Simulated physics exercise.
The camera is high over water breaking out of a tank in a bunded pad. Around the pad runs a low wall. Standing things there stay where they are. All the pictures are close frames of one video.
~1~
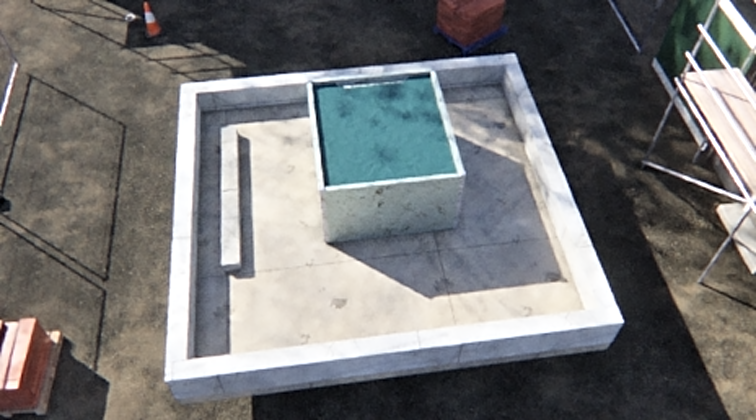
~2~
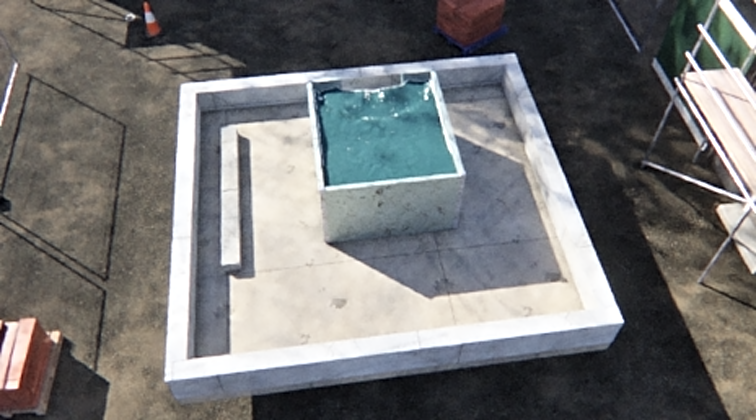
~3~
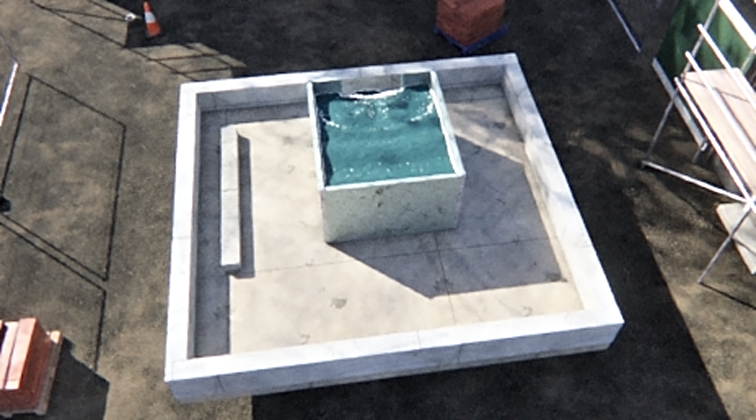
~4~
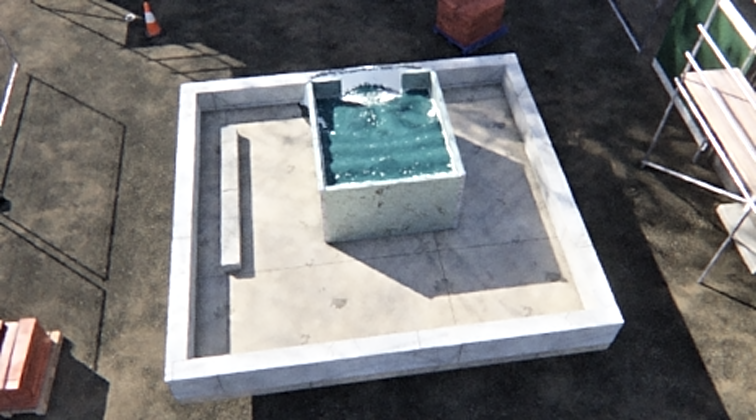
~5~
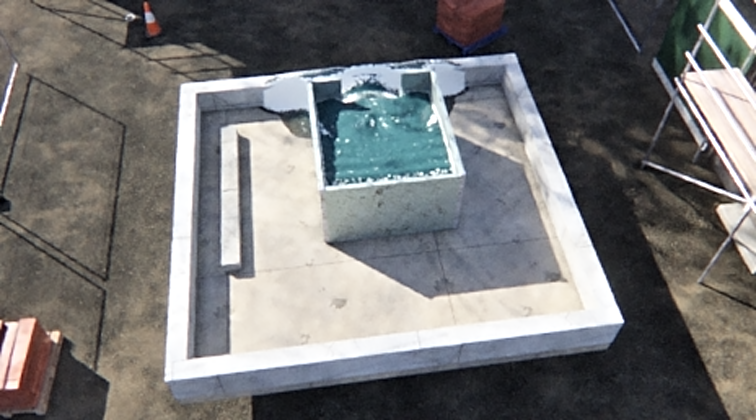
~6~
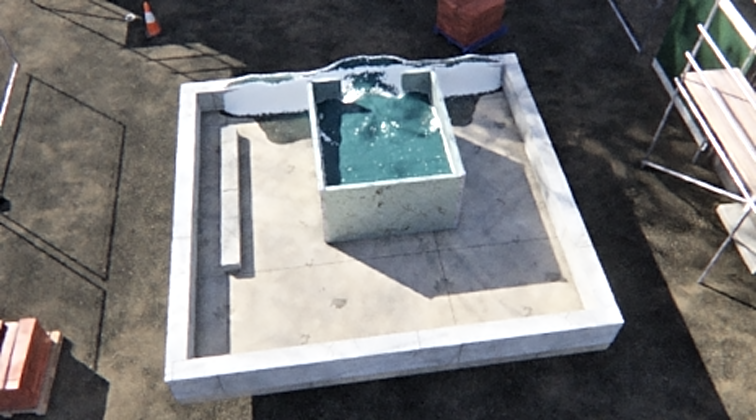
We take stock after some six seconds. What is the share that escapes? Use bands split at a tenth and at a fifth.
A tenth to a fifth.
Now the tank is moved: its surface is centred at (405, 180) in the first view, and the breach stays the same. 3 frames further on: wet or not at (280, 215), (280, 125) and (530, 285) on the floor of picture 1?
Untouched, submerged, untouched.
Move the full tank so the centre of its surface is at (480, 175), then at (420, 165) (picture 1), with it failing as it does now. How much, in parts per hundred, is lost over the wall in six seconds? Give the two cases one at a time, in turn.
8 and 6 per cent.
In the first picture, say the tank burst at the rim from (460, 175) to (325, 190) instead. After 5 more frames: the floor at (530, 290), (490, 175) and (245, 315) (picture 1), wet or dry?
Taking them as listed, I'd say drenched, unwetted and drenched.
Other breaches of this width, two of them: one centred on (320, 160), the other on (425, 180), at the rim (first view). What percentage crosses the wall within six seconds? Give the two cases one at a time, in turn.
First case near 6 percent, second near 8 percent.
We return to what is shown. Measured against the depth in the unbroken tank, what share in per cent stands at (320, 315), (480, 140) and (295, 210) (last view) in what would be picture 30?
In that order: 10, 10 and 4 per cent.
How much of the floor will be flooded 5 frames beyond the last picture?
I make it 30 per cent.
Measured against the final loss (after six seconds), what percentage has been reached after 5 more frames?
Approximately 55 %.
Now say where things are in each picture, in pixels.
The water tank at (381, 129) is whole and still, in the first picture.
Water pours out on the water tank's far side and has run to a hidden place, in the second picture.
Water pours out on the water tank's far side and has run to a hidden place, in the third picture.
Water pours out on the water tank's far side and has run to a hidden place, in the fourth picture.
The front is at (463, 88), out from the gap on the water tank's far side, in the fifth picture.
The front is at (500, 85), out from the gap on the water tank's far side, in the sixth picture.
A moment on, water covers 20 % of the floor; the low wall has let 5 % over.
Next, water covers 30 % of the floor; the low wall has let 7 % over.
Then, water covers 65 % of the floor; the low wall has let 13 % over.
Later, water covers 80 % of the floor; the low wall has let 13 % over.
In the end, water covers 80 % of the floor; the low wall has let 13 % over.
